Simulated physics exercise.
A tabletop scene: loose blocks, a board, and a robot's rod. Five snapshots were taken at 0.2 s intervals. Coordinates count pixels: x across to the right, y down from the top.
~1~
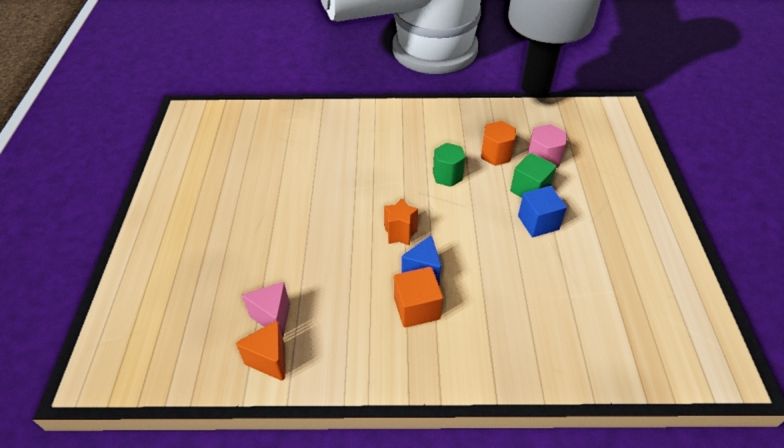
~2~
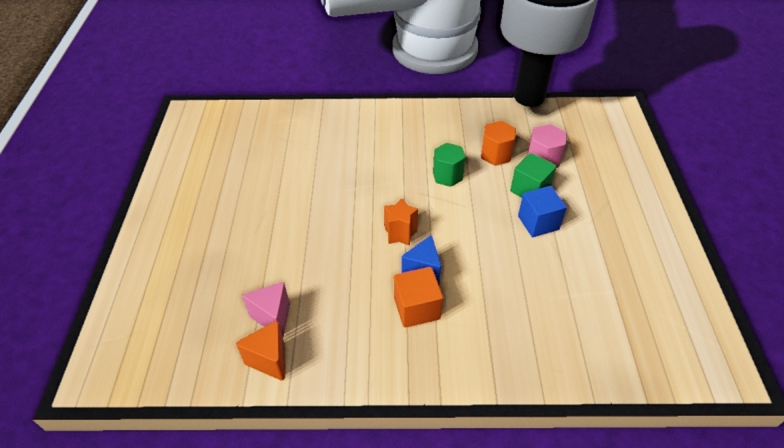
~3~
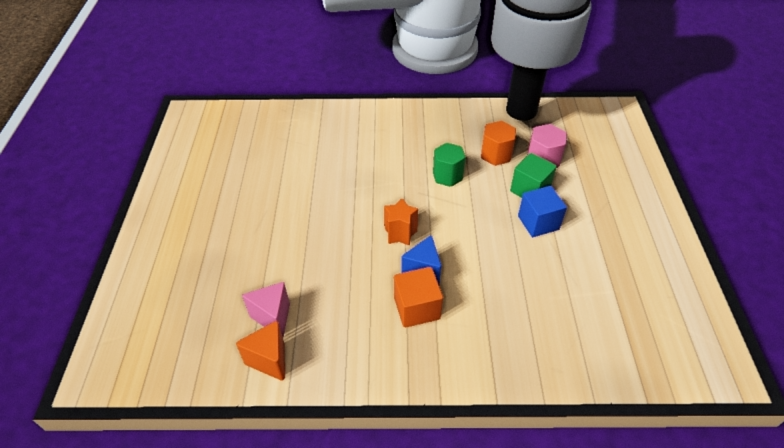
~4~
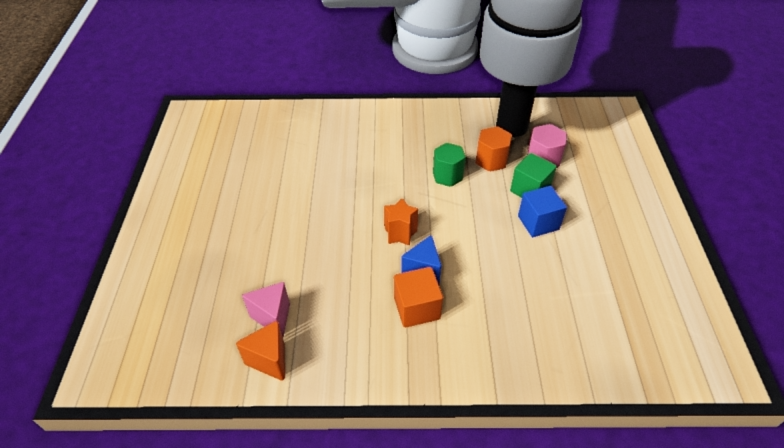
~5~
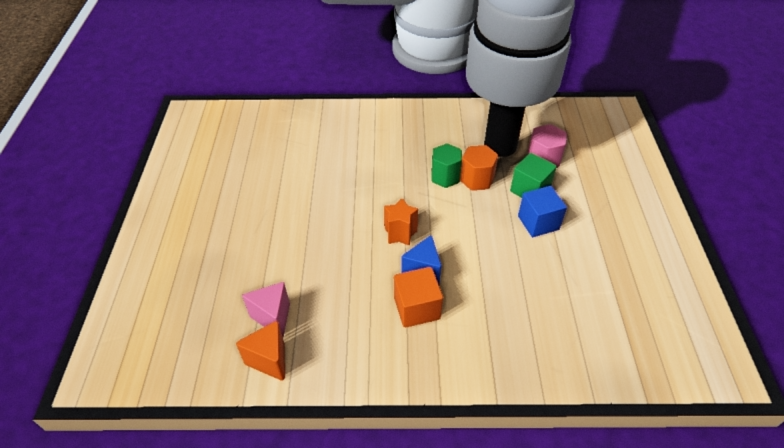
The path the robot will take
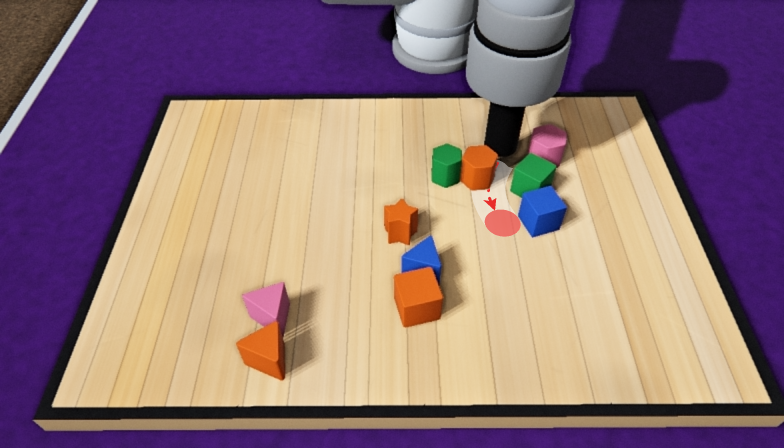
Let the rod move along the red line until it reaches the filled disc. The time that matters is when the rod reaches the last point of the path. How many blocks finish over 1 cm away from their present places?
That push would leave one block displaced by more than about 1 cm.
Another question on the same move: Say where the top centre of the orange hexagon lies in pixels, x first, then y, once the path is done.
It should be at (461, 187) by then.
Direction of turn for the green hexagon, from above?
It twists clockwise.
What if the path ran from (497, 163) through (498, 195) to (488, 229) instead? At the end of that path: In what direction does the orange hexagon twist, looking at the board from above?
Viewed from the top, it goes clockwise.
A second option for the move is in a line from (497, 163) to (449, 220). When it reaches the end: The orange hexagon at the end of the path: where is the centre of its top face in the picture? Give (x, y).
The middle of its upper face will lie at (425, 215).
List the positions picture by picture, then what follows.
The first frame shows rod's lower end at (536, 87); green hexagon at (450, 153); orange hexagon at (500, 131); blue square piece at (545, 200).
The second frame shows rod at (529, 98); blocks still.
The third frame shows rod at (521, 111); blocks still.
The fourth frame shows rod at (512, 127); orange hexagon at (495, 137).
The fifth frame shows rod at (500, 146); green hexagon at (447, 154); orange hexagon at (480, 156); blue square piece at (545, 200).
Drawn move, from (497, 163) over (489, 181) and (491, 202) to (503, 223).
The first path, step by step. Halfway along, rod at (491, 174); green hexagon at (444, 156), turned 25° clockwise; orange hexagon at (463, 181), turned 25° clockwise.
At the end, rod at (506, 206); green hexagon at (444, 156), turned 25° clockwise; orange hexagon at (461, 187), turned 50° clockwise; blue square piece still.
